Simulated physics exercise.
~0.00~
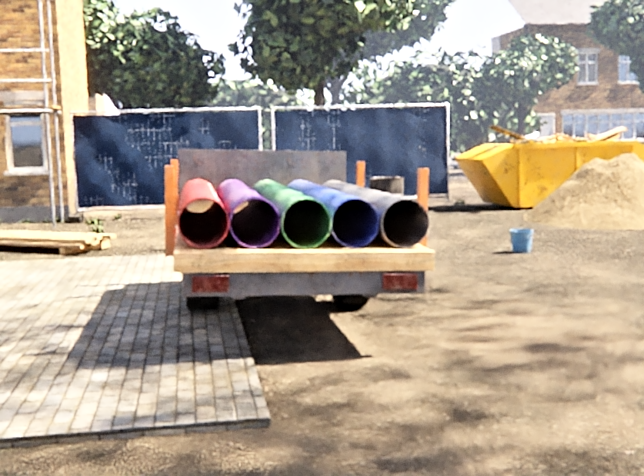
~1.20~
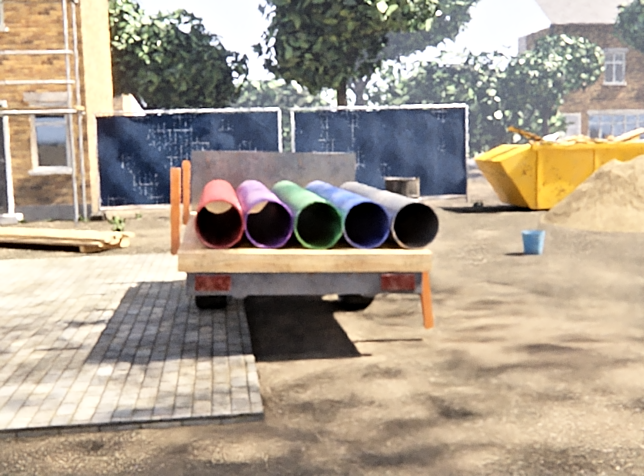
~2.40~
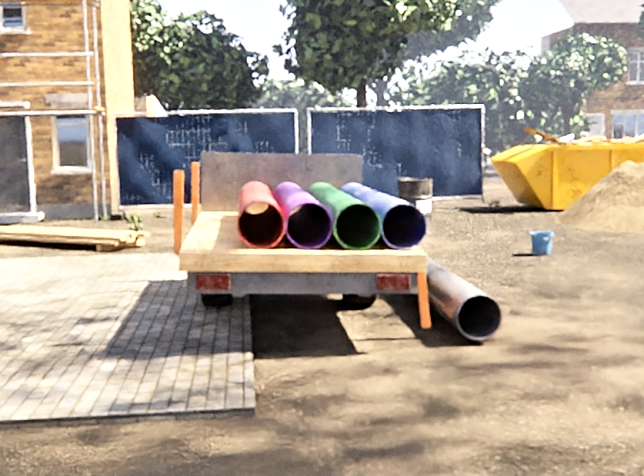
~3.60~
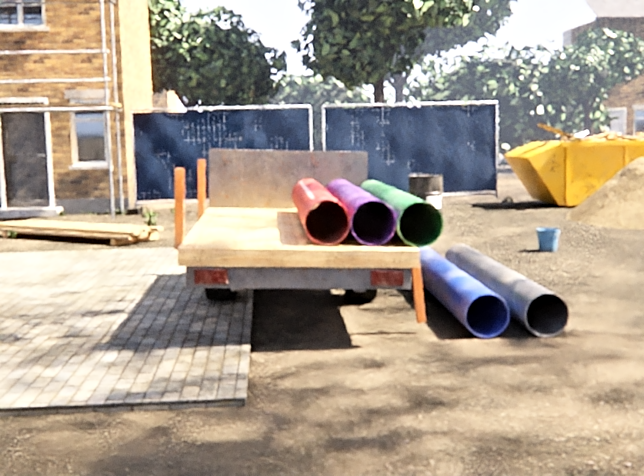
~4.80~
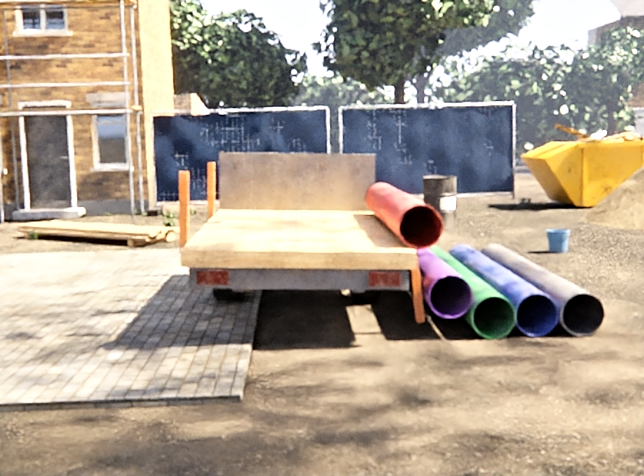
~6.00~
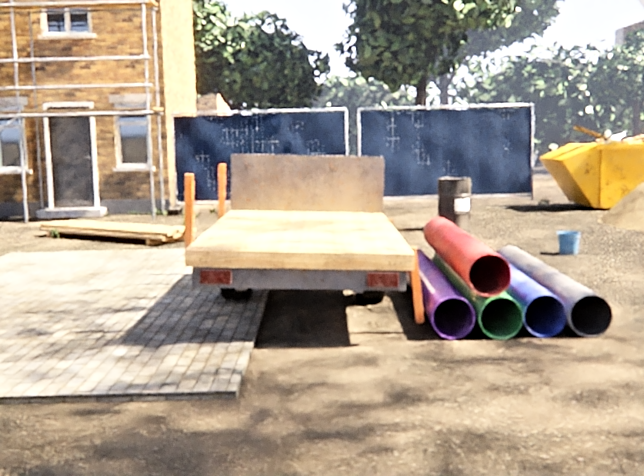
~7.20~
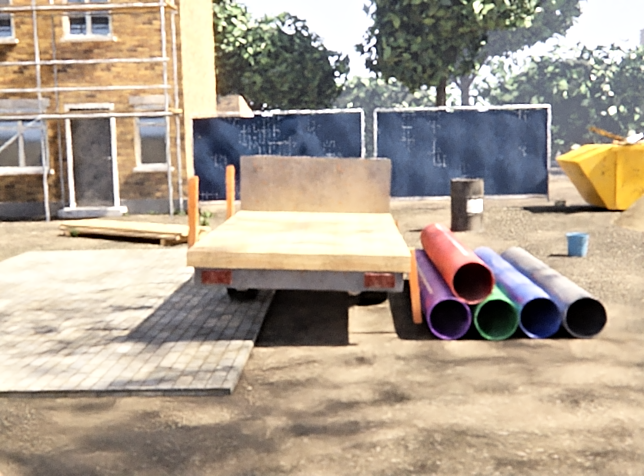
Building site with five coloured pipes rolling right off a flat trailer as its side posts drop, ending heaped on the ground.
